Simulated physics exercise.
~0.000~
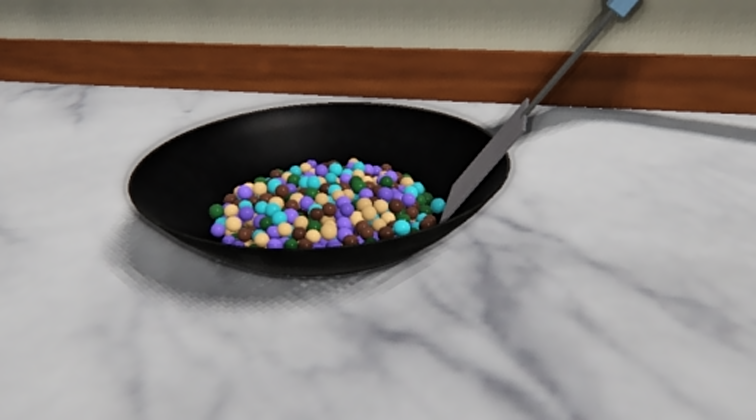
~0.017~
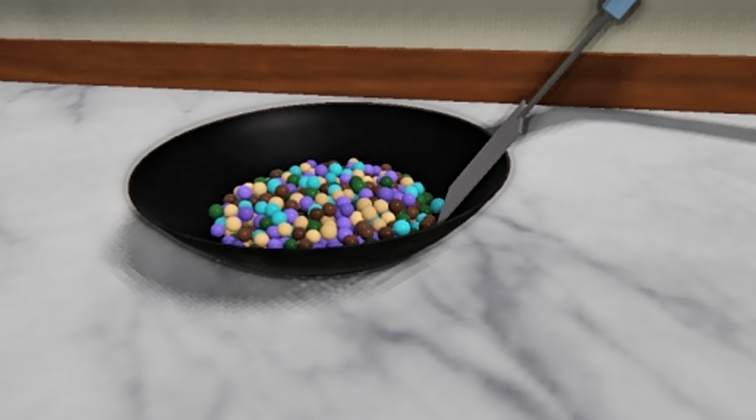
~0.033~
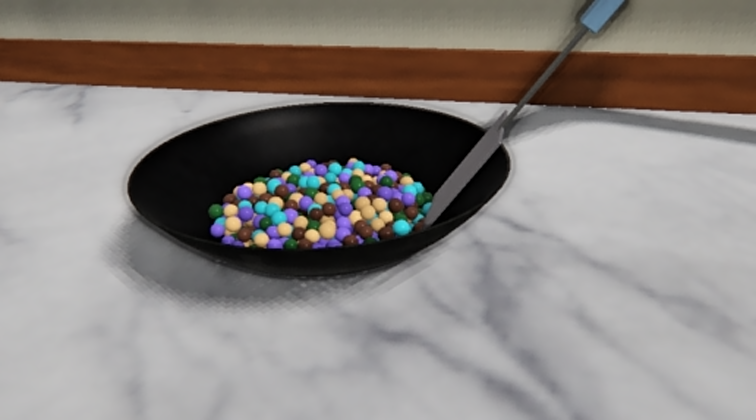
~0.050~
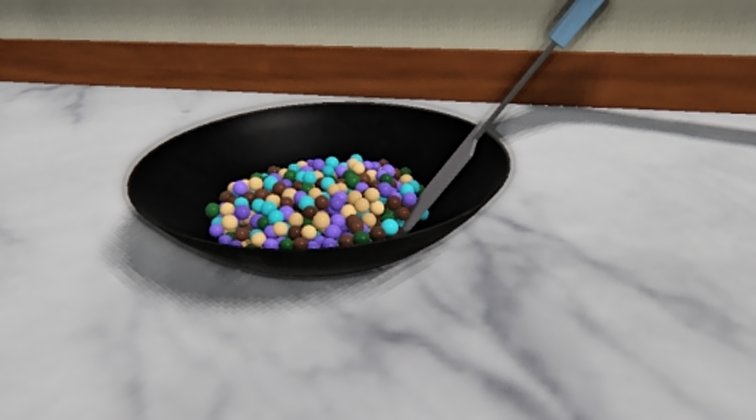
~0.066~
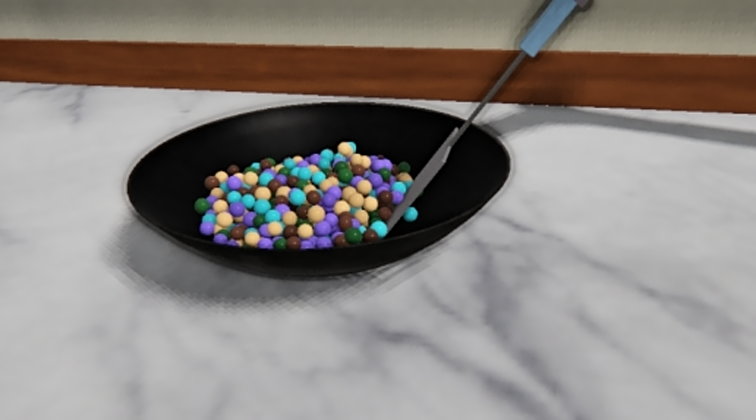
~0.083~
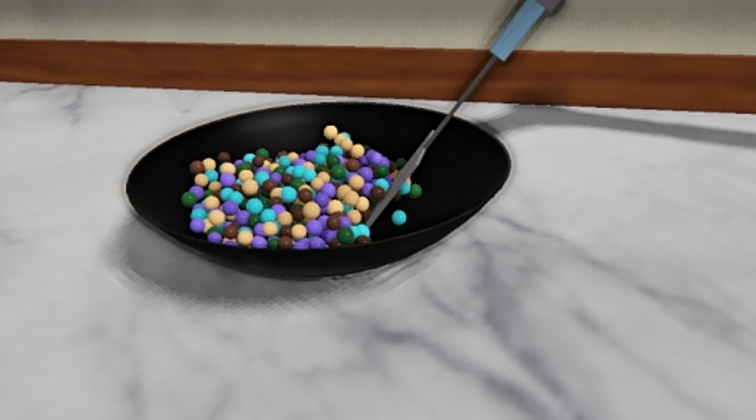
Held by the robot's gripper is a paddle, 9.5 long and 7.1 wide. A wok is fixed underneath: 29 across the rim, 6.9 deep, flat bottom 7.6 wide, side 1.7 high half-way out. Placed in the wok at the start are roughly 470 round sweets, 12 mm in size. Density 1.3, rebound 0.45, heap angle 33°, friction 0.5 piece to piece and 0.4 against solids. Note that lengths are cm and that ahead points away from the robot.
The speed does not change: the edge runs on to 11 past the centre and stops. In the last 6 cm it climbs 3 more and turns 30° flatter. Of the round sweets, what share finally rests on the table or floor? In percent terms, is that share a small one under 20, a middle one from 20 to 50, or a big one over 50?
A middle one.
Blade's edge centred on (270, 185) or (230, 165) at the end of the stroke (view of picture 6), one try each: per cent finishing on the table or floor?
I'd say roughly 0 per cent, then roughly 30 per cent.
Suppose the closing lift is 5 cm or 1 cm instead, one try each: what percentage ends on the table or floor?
First try around 40 percent, second try around 40 percent.
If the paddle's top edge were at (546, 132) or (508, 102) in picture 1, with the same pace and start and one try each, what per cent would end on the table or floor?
I'd say near 35 per cent for the first and near 40 per cent for the second.
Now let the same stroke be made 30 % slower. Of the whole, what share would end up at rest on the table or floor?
I'd reckon close to 30 per cent.
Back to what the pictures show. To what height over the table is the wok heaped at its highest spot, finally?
It reaches around 6.0 cm.
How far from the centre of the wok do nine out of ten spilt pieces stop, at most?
That distance is around 60 cm.
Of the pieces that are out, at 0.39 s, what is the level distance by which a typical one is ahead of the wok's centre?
The distance is around 24 cm.
After 0.12 s, sloping 55°, highest piece 10 above the table; 468 in the wok.
After 0.16 s, sloping 48°, highest piece 11 above the table; 467 in the wok, 1 on the blade or in flight.
After 0.39 s, sloping 25°, highest piece 19 above the table; 284 in the wok, 61 on the table or floor, 123 on the blade or in flight.
After 1.44 s, sloping 25°, highest piece 8 above the table; 284 in the wok, 184 on the table or floor.
In the end, 284 in the wok, 184 on the table or floor. That is 39 % on the table or floor.
